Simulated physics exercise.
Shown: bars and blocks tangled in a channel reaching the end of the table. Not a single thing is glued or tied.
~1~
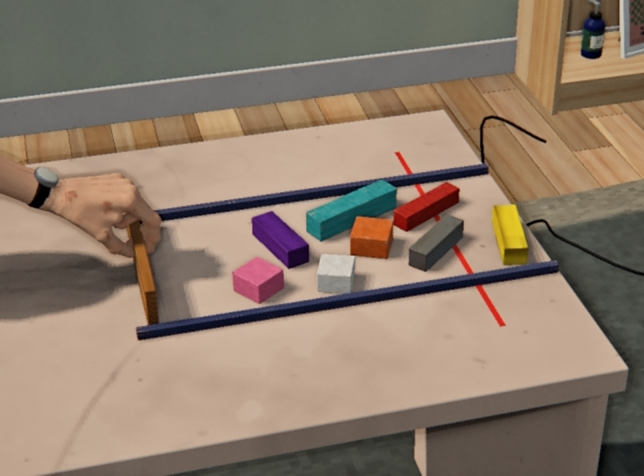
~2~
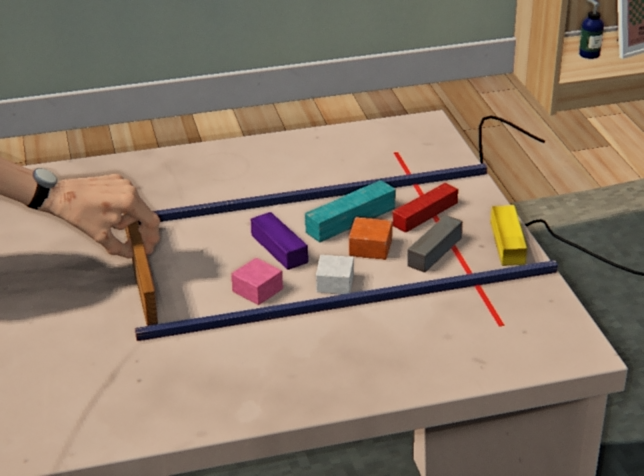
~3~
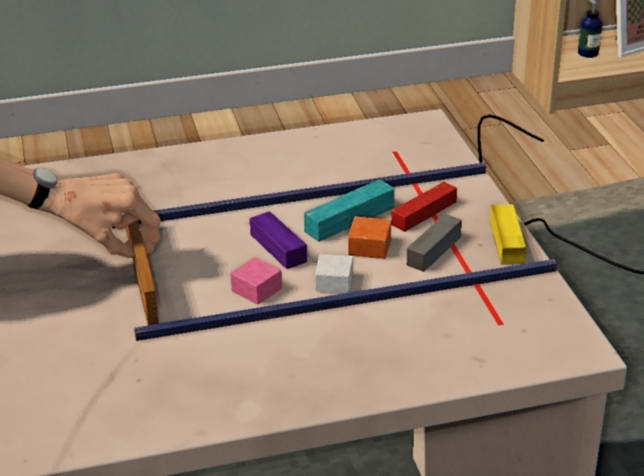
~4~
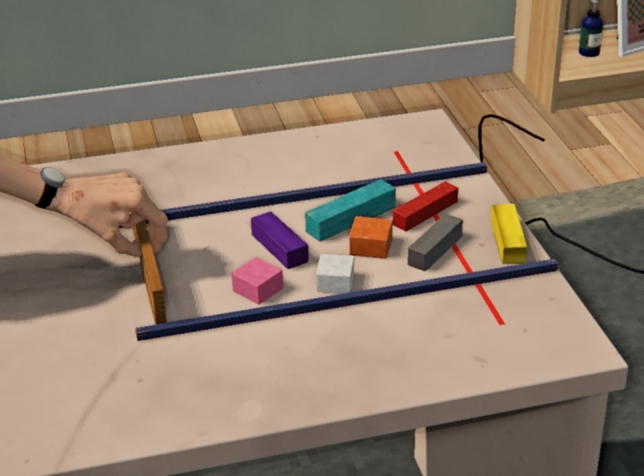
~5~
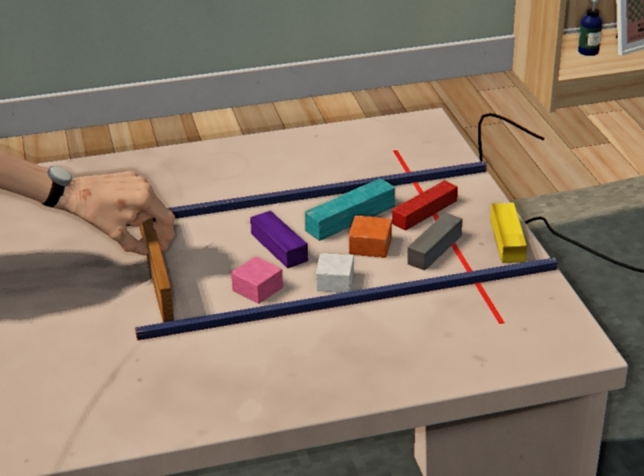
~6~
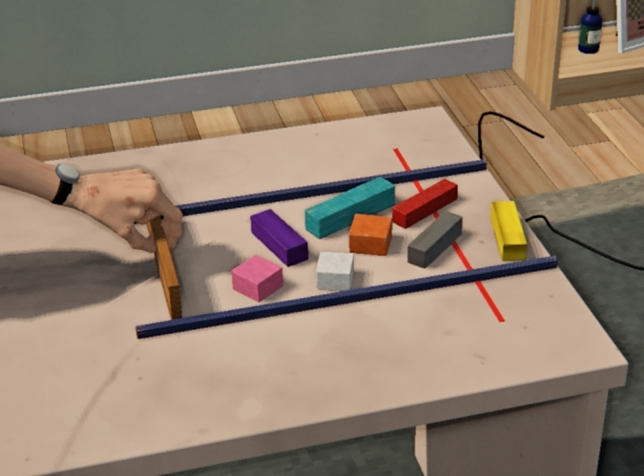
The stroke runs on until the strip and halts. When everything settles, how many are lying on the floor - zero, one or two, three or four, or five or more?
Fallen: A single one or a pair.
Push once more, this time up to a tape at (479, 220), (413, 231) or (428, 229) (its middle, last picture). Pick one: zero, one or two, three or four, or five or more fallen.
In turn: 5 or more; none; no fall at all.
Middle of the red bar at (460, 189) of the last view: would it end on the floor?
Result: The red bar remains aboard.
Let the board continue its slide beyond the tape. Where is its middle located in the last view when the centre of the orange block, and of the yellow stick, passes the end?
First near (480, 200), second near (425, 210).
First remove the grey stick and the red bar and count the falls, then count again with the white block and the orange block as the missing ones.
Try one: 0; try two: 0.
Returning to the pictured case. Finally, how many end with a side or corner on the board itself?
2 of them.
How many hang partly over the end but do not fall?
I get 3.
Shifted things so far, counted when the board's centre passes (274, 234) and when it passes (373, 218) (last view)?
Well, it's 3 at the first one and 7 at the second.
Soon after, none off yet; yellow stick at rest near (508, 231); red bar at rest near (426, 203); grey stick at rest near (435, 239).
Then, none off yet; yellow stick at rest near (508, 231); red bar moving near (433, 201); grey stick moved a little near (461, 232).
At rest, the number that fall off is one or two; fallen, yellow stick.
